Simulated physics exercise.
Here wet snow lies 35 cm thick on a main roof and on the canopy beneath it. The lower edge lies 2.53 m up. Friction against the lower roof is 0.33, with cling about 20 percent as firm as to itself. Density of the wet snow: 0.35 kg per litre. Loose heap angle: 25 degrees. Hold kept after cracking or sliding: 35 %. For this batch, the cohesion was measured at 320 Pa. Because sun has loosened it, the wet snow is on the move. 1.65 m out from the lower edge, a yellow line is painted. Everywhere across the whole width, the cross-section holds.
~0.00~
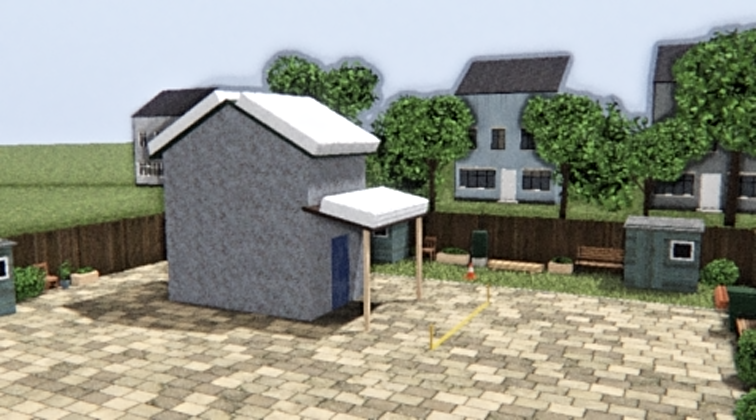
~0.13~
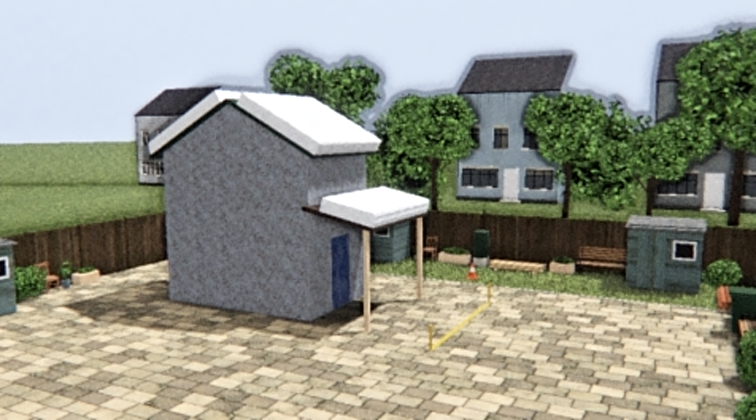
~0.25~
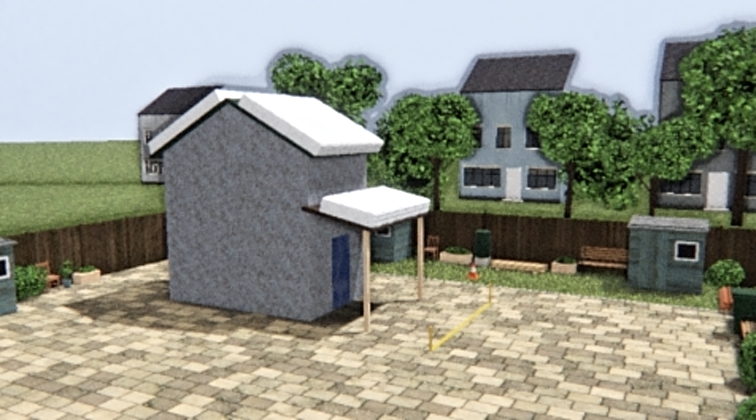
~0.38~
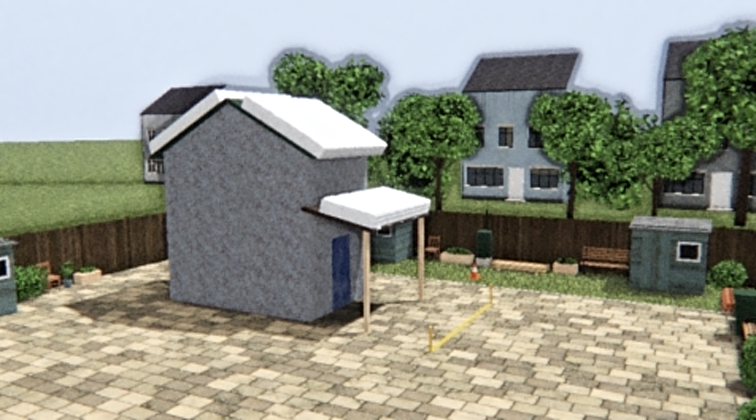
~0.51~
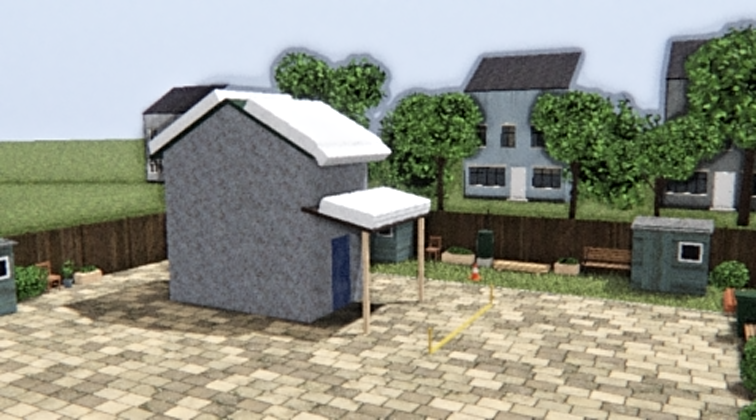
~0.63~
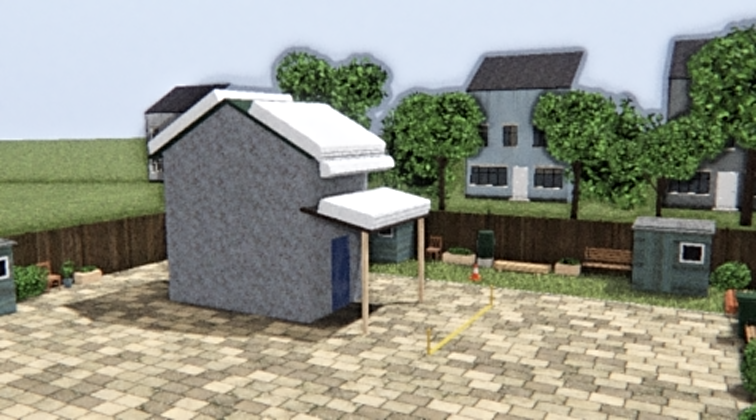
A small grey building with thick white snow on its pitched roof and lower canopy stands in a paved yard, seen from a raised, nearly still viewpoint. A blue door sits beneath the post-held canopy, with a yellow line to its right, and a fence, green sheds, trees and houses behind. The main roof's right-hand snow slowly slides down toward the canopy, overhangs the edge, then cracks.
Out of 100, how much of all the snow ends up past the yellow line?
About 46 %.
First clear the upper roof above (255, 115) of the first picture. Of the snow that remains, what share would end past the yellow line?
About 40 %.
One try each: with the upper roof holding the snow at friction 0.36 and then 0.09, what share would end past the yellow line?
I'd expect around 45 percent, then around 50 percent.
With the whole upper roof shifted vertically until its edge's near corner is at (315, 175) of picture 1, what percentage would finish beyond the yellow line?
I'd put it at close to 40 percent.
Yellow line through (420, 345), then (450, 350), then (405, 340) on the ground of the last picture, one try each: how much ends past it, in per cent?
First try 55 per cent, second 40 per cent, third 60 per cent.
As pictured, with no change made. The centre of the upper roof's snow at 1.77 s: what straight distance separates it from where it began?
I'd put it near 3.6 m.
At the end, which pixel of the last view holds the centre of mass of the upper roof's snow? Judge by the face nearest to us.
Position: About (465, 318).
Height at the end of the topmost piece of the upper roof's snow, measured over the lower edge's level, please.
Height above lower edge: Approx. 0.6 m.
After 1.15 s, none is below the lower edge and 0 % is past the line.
After 1.77 s, 21 % is below the lower edge and 0 % is past the line.
After 2.38 s, 68 % is below the lower edge and 42 % is past the line.
After 3.00 s, 69 % is below the lower edge and 46 % is past the line.
After 3.90 s, 69 % is below the lower edge and 46 % is past the line.
